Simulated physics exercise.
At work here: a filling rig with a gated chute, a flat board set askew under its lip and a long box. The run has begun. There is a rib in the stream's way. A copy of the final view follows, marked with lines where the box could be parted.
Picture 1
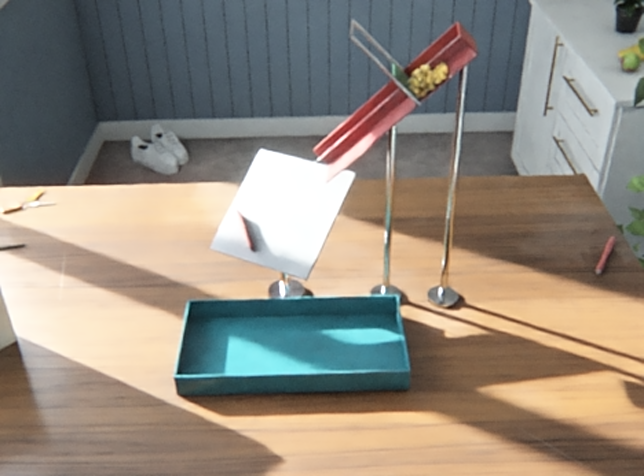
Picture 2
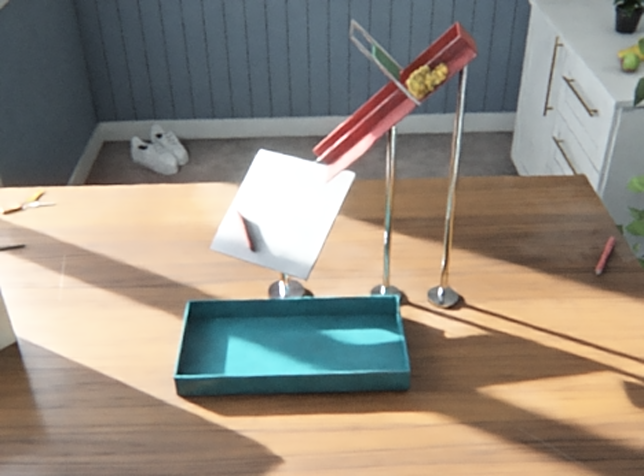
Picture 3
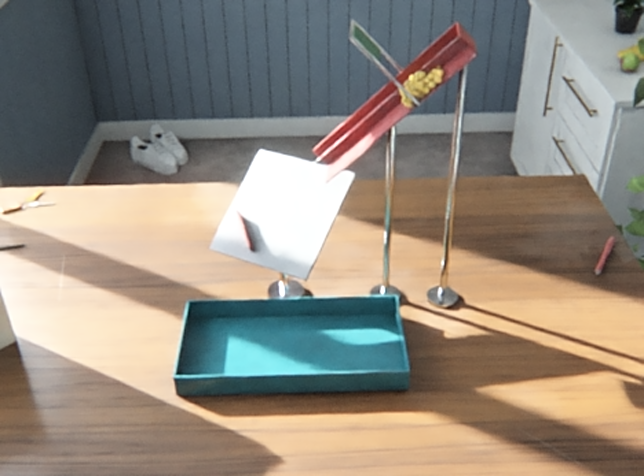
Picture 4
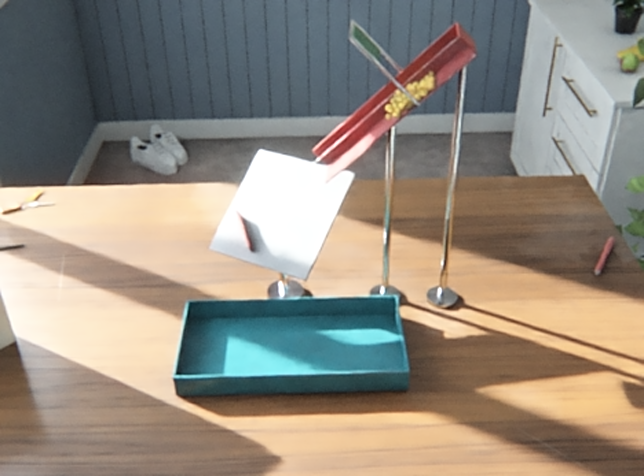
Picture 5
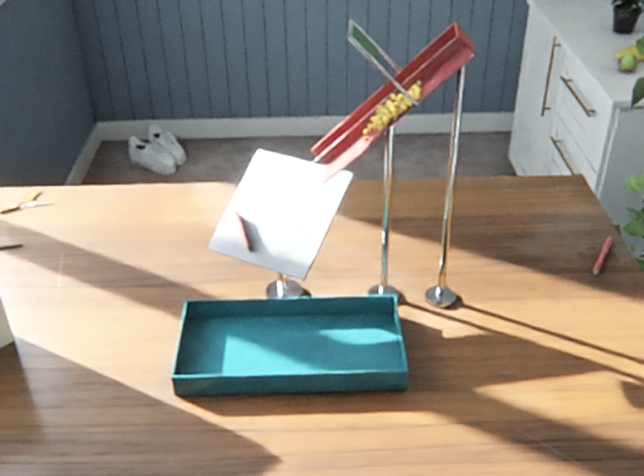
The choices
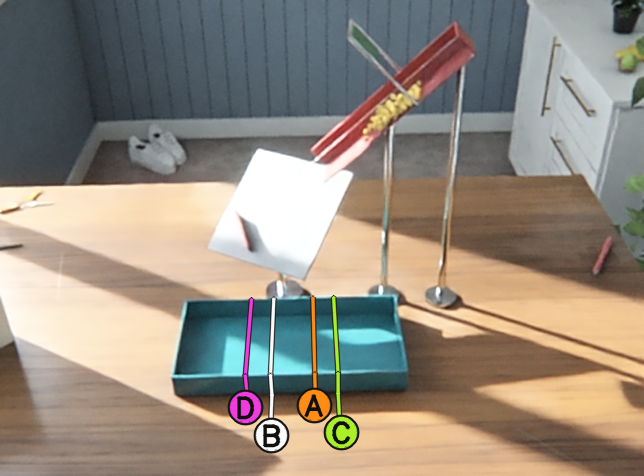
A red sloping chute on thin metal stands holds a cluster of small yellow pieces above a wooden table, seen from slightly above in a sunlit room with blue-grey panelling and white shoes behind. Below it sit a tilted white board bearing a small reddish bar and an empty teal box in front. The yellow pieces slide down-left along the chute, spreading out, while the view stays practically still.
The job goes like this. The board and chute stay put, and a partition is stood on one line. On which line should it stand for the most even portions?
Choose D.
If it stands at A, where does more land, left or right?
Left.
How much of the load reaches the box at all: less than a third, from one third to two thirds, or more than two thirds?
It is more than two thirds.
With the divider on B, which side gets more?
The left side.
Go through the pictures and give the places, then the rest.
The first frame shows load behind the gate (424, 82), puffed corn balls; lip of the chute (328, 174), sloping fairly steeply.
The second frame shows middle of the board (282, 211), tilted fairly steeply; middle of its low edge (256, 264); of its high edge (306, 161).
The third frame shows front corners of the box (174, 377) and (409, 370), empty; front of the load (406, 98).
The fourth frame shows middle of the load (409, 99); its front (389, 117), roughly a quarter of the way to the lip; rib from (236, 210) to (249, 247).
The fifth frame shows middle of the load (395, 109); its front (366, 132), roughly half of the way to the lip.
On the marked copy, line A crosses the front rim at (314, 373); line B crosses the front rim at (270, 374); line C crosses the front rim at (338, 372); line D crosses the front rim at (245, 375).
If A is chosen, of what is caught, every piece on the left of the divider, not one piece on the right.
If B is chosen, of what is caught, almost all on the left of the divider, about a tenth on the right.
If C is chosen, of what is caught, every piece on the left of the divider, not one piece on the right.
If D is chosen, of what is caught, roughly half on the left of the divider, roughly half on the right.
